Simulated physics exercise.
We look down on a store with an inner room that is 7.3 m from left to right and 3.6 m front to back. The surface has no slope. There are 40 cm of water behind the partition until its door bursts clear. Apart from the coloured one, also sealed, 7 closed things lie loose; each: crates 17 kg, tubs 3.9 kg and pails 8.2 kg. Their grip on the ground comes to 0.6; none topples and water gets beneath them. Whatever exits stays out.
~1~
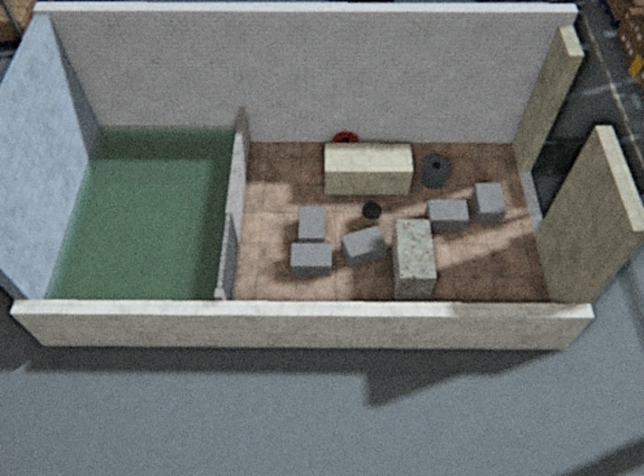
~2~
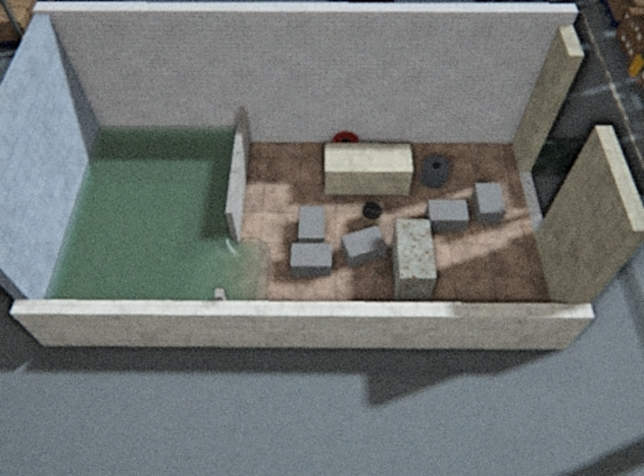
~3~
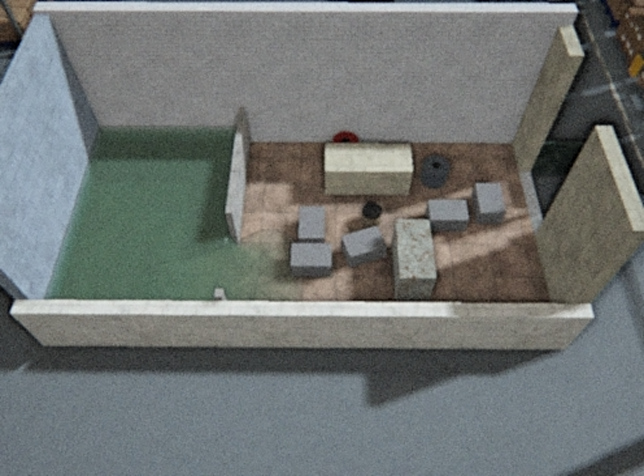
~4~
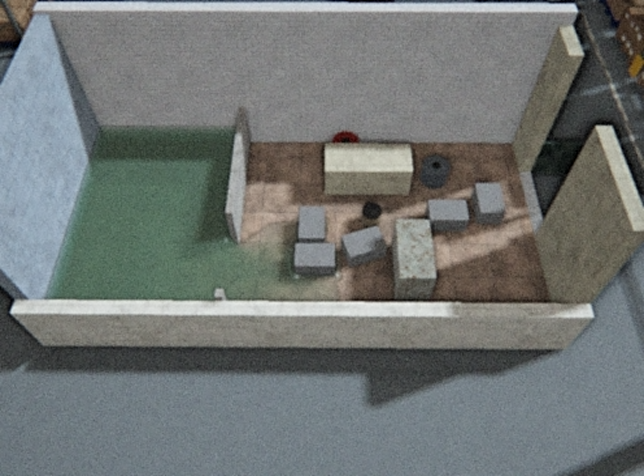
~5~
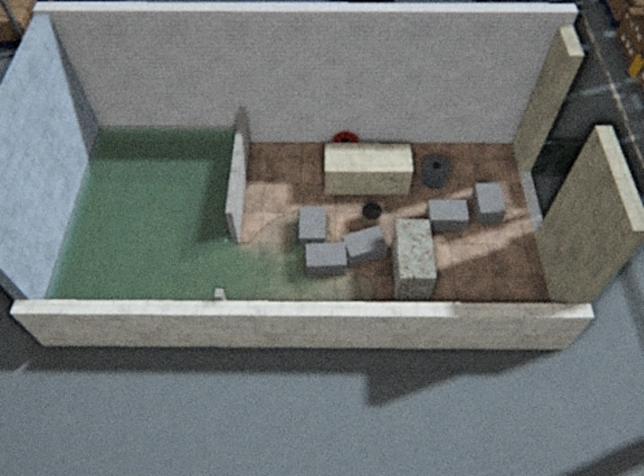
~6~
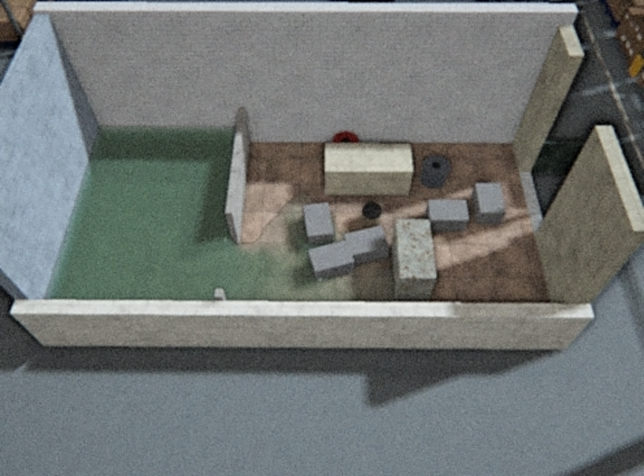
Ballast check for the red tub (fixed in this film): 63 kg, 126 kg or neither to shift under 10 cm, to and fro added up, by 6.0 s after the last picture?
Oh, the lighter total will serve.
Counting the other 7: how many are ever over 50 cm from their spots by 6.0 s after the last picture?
Count: 7.
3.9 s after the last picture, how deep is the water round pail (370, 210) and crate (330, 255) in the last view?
About 13 and 20 cm.
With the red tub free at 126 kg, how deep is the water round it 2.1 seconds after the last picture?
About 1 cm.
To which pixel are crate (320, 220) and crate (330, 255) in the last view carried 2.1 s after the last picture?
About (353, 191) for the first and (383, 282) for the second.
Then, 0.4 s after the last picture the red tub would be 0 cm from its start with 63 kg and 0 cm from its start with 126 kg; 0 cm of water round it then.
Then, 2.1 s after the last picture the red tub would be 0 cm from its start with 63 kg and 0 cm from its start with 126 kg; 1 cm of water round it then.
Then, 3.9 s after the last picture the red tub would be 0 cm from its start with 63 kg and 0 cm from its start with 126 kg; 1 cm of water round it then.
Then, 6.0 s after the last picture the red tub would be 0 cm from its start with 63 kg and 0 cm from its start with 126 kg; 15 cm of water round it then.
